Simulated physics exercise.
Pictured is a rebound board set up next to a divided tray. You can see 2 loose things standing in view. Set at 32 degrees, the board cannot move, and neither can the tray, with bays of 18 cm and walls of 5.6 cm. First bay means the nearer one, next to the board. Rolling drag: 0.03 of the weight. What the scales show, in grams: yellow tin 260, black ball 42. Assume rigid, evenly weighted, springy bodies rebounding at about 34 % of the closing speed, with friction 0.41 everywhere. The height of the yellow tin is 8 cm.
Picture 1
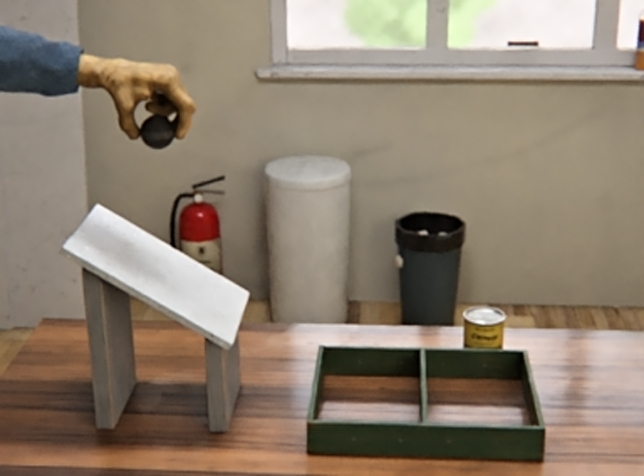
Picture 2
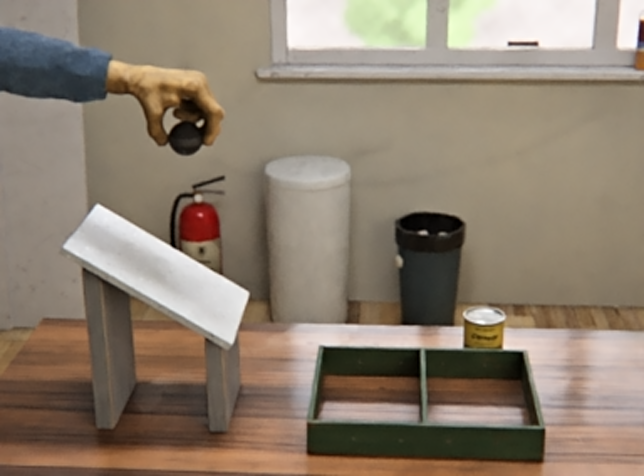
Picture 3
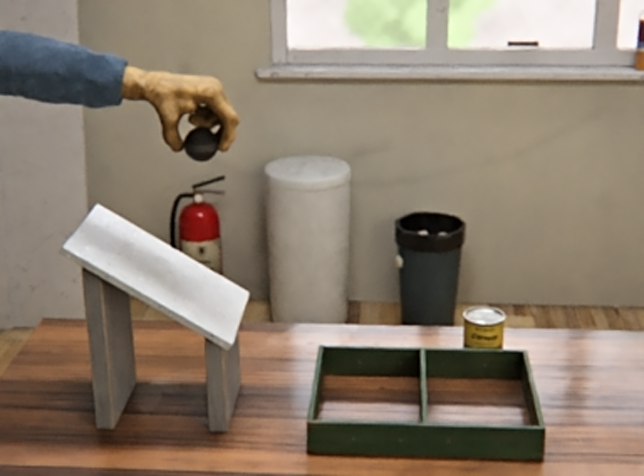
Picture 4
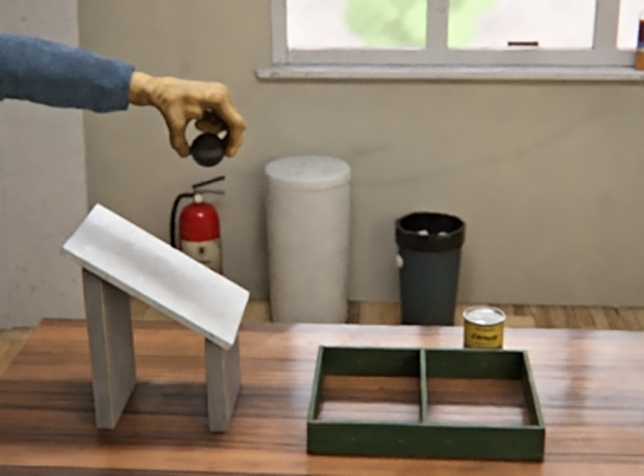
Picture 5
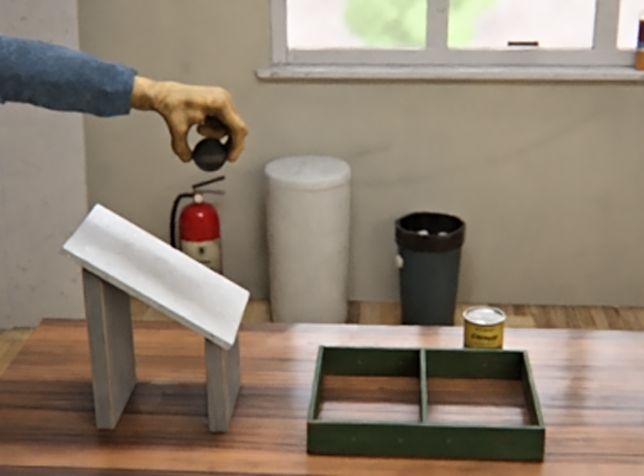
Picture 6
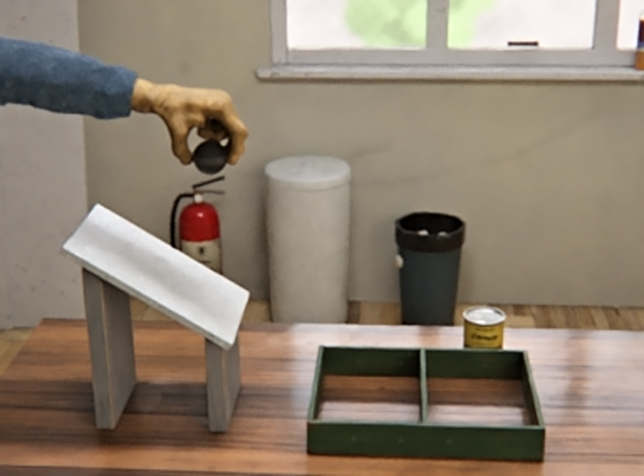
In this clip, a hand carries a black ball rightward and slightly down, then holds it nearly still above a slanted white board, while a yellow tin and a green two-bay tray stay motionless on the wooden table.
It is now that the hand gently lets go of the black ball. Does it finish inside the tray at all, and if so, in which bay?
Yes, in the first bay.
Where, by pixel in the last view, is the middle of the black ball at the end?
Around (357, 397).
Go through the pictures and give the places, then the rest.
In the first frame, 9 cm still to go; black ball (158, 132); yellow tin (483, 336).
In the second frame, 5 cm still to go; black ball (186, 139); yellow tin (483, 336).
In the third frame, 2 cm still to go; black ball (201, 144); yellow tin (483, 336).
In the fourth frame, 1 cm still to go; black ball (208, 150); yellow tin (483, 336).
The fifth frame shows poised above the slant; black ball (210, 155); yellow tin (483, 336).
The sixth frame shows poised above the slant; black ball (210, 158); yellow tin (483, 336).
Then, 0.30 s later than the last frame, black ball near (216, 275).
Then, 0.50 s later than the last frame, black ball near (334, 366).
Then, 0.70 s later than the last frame, it is in the nearer bay; black ball near (394, 396).
When it is over, it is in the nearer bay; yellow tin within 4 cm of the start. End places, in pixels of the last picture, black ball near (357, 397).
